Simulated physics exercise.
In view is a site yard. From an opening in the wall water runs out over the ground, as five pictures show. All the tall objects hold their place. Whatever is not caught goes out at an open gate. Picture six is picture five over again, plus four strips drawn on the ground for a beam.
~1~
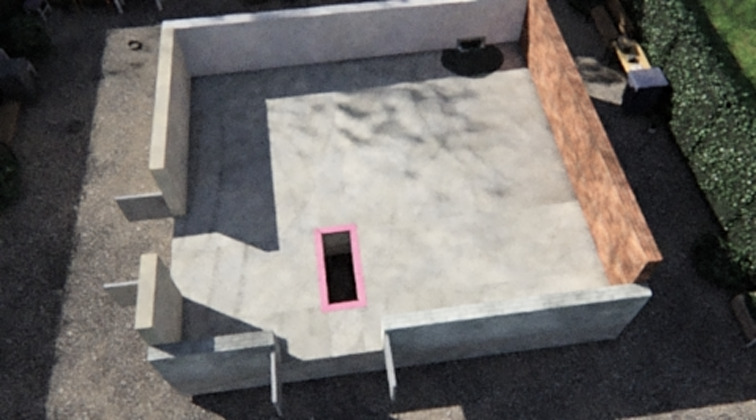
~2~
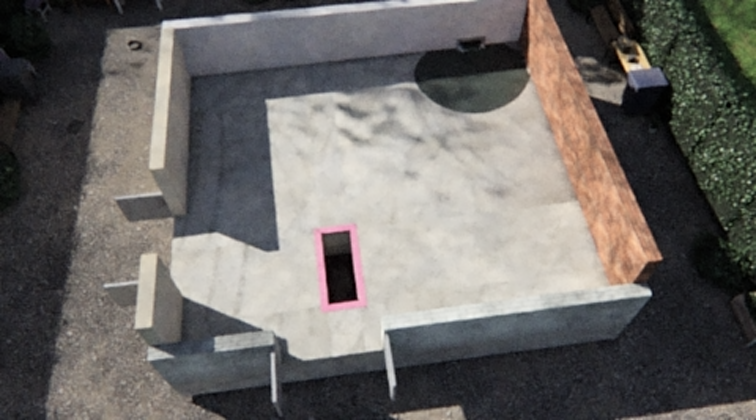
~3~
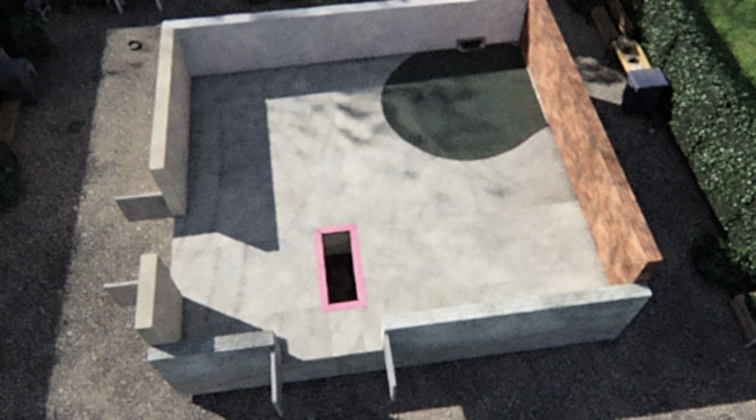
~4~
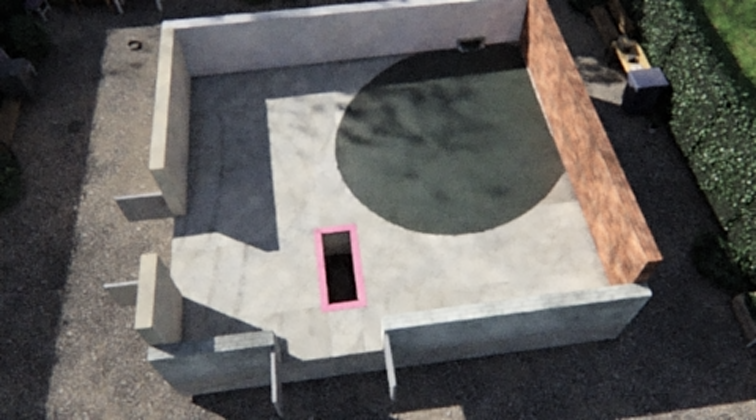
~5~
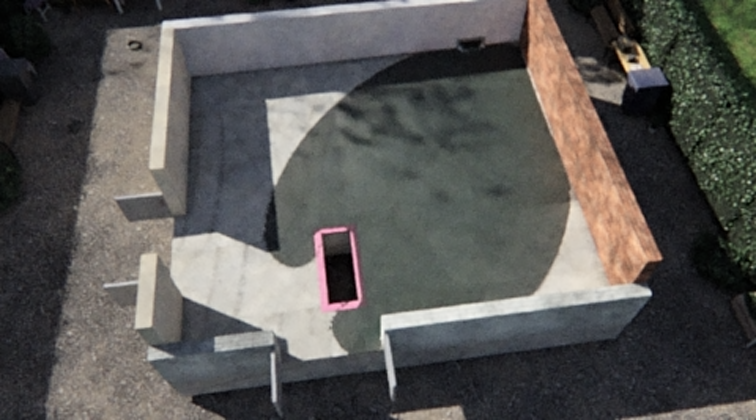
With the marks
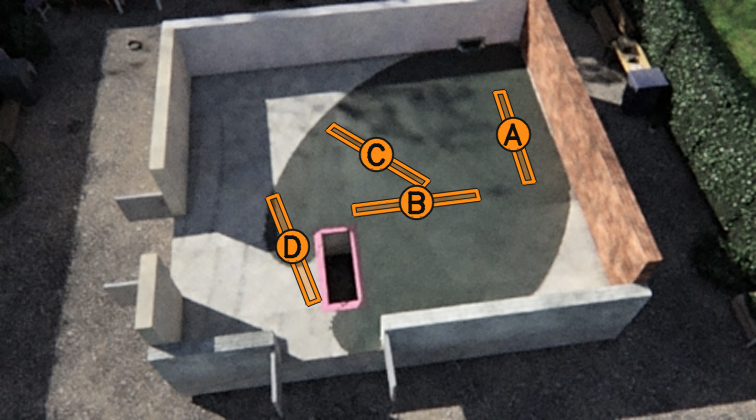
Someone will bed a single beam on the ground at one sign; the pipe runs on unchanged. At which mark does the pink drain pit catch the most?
Take D.
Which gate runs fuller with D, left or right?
More leaves on the right.
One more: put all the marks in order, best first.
D, A, C, B.
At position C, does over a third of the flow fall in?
No, it does not.
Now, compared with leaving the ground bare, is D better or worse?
Position D is better.
On the marked copy, A from (529, 182) to (499, 92); B from (354, 210) to (477, 194); C from (330, 127) to (425, 183); D from (272, 196) to (313, 301).
Choosing A, about 34 % of the stream runs into the pink drain pit, about 65 % out by the gates.
Choosing B, about 10 % of the stream runs into the pink drain pit, about 90 % out by the gates.
Choosing C, about 23 % of the stream runs into the pink drain pit, about 75 % out by the gates.
Choosing D, about 49 % of the stream runs into the pink drain pit, about 48 % out by the gates.
